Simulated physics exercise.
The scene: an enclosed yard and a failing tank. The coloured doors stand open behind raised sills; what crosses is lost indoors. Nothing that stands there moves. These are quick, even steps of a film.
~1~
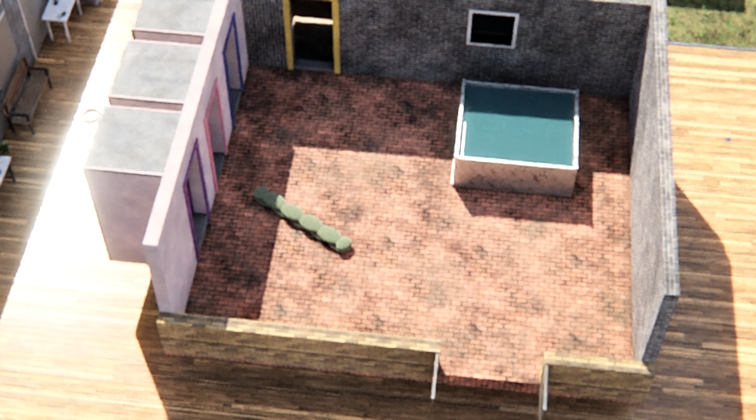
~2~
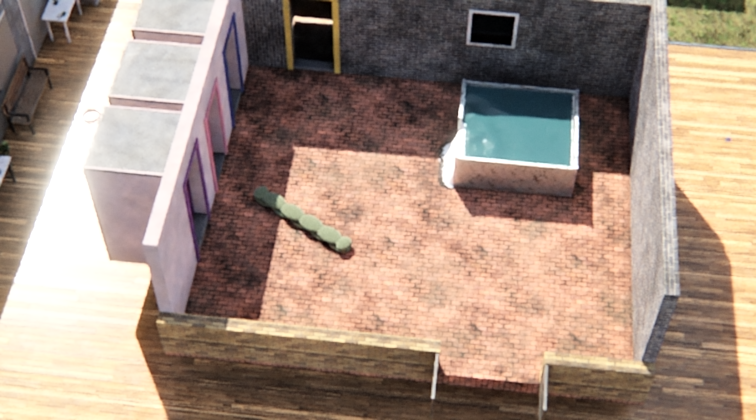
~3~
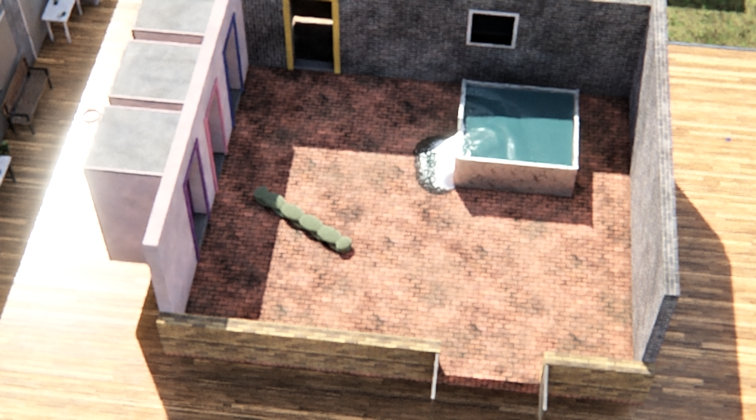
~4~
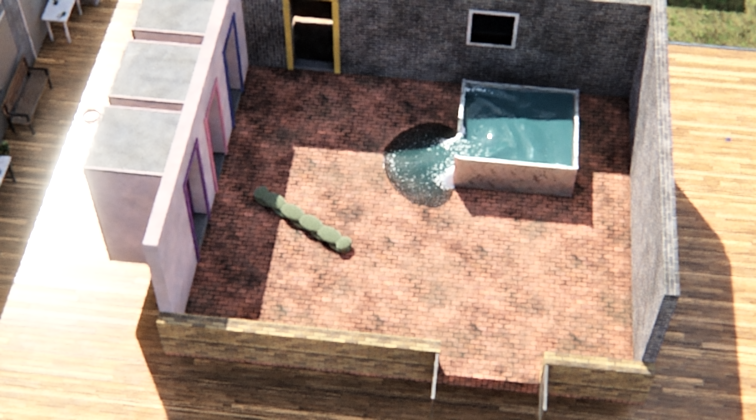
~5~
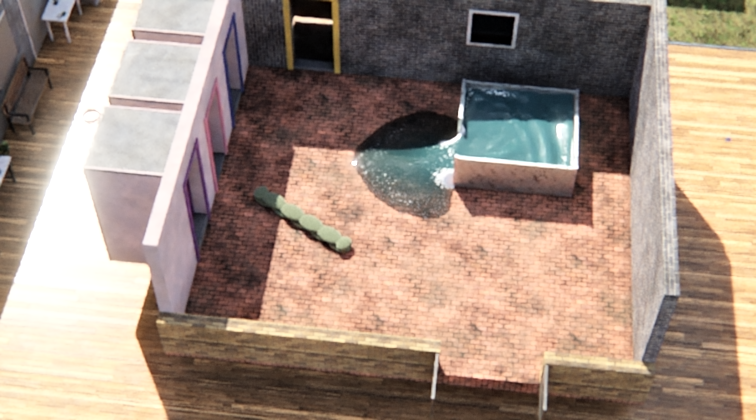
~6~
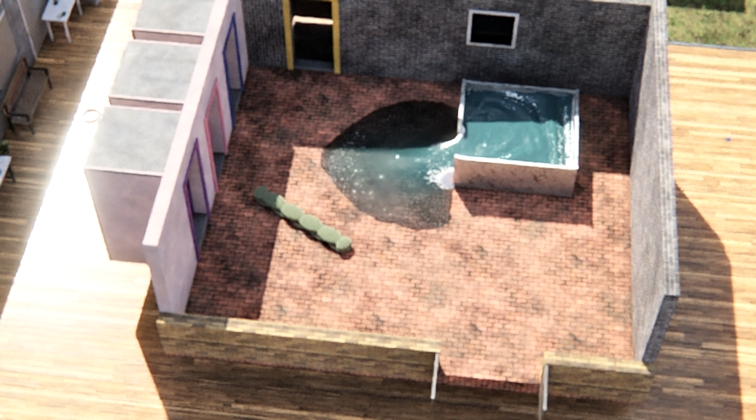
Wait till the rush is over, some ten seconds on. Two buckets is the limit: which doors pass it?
One by one: The pink door floods; the yellow door floods; the purple door holds within the limit; the blue door floods.
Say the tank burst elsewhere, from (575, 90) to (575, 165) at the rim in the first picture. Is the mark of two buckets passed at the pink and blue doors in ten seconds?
My reading: The pink one stays under; the blue one passes that mark.
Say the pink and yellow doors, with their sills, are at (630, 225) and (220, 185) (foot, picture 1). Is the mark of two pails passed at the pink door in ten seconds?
The pink door takes less.
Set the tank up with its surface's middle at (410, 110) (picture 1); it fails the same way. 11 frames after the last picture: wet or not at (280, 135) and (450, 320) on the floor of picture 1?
In turn: Covered, not flooded.
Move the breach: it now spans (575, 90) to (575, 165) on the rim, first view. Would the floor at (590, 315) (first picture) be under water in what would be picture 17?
Verdict: Flooded.
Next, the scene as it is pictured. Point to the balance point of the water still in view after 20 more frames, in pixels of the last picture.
Around (409, 156).
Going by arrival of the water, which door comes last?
Last comes the purple door.
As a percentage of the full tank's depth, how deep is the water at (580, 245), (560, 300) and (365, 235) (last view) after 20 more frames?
In that order: 0, 0 and 8 per cent.
A moment on, water covers 30 % of the floor; the pink door wet at the sill, nothing in, the yellow door not reached, the purple door not reached, the blue door not reached.
Next, water covers 40 % of the floor; the pink door over two buckets in, the yellow door wet at the sill, nothing in, the purple door not reached, the blue door under two buckets in.
Then, water covers 40 % of the floor; the pink door far over two buckets in, the yellow door under two buckets in, the purple door wet at the sill, nothing in, the blue door over two buckets in.
Later, water covers 55 % of the floor; the pink door far over two buckets in, the yellow door over two buckets in, the purple door wet at the sill, nothing in, the blue door far over two buckets in.
In the end, water covers 70 % of the floor; the pink door far over two buckets in, the yellow door over two buckets in, the purple door wet at the sill, nothing in, the blue door far over two buckets in.
